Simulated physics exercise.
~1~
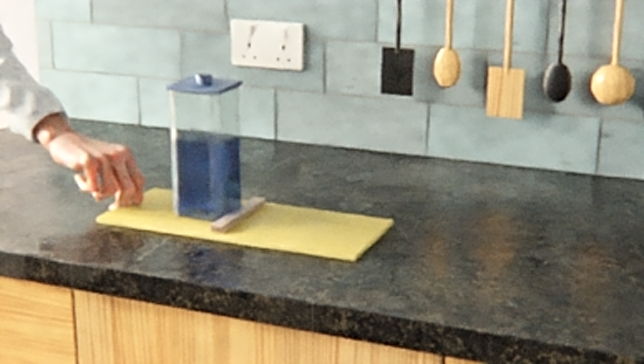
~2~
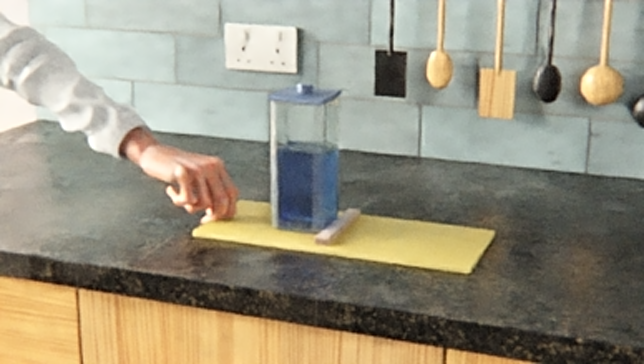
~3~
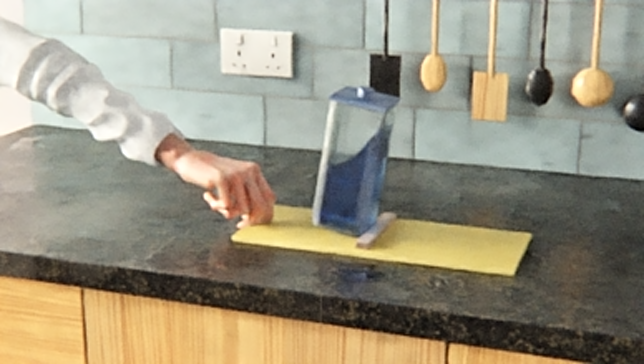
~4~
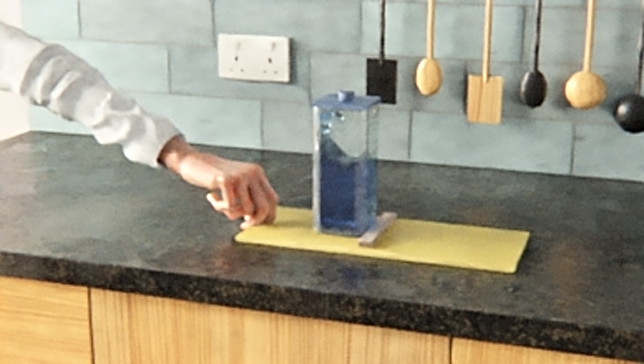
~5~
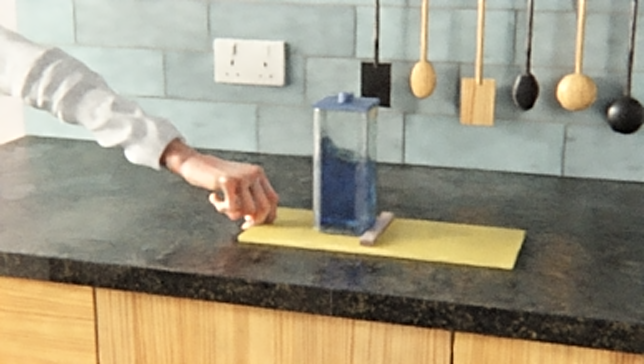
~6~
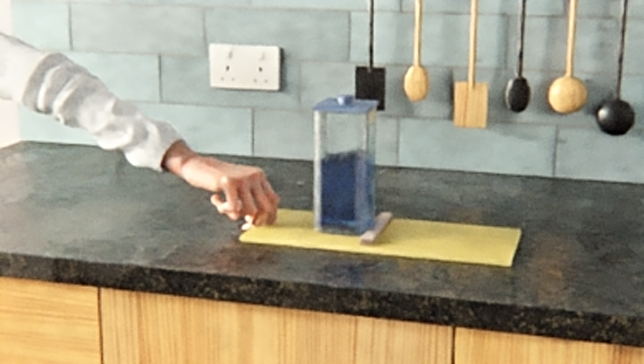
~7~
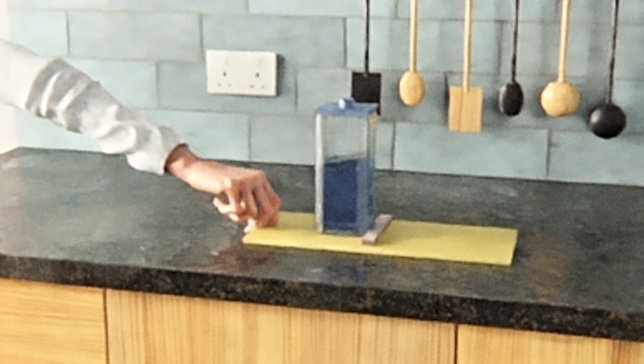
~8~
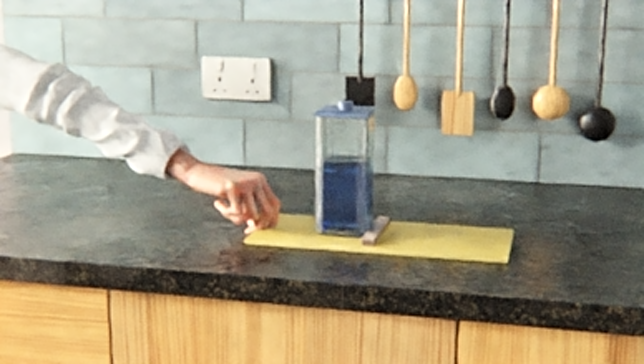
The footage shows a hand sliding a yellow board to the right along a dark counter, carrying a clear canister of blue liquid; as the board stops, the canister tips to the right against a small strip, then rocks back and stays upright as the liquid settles.
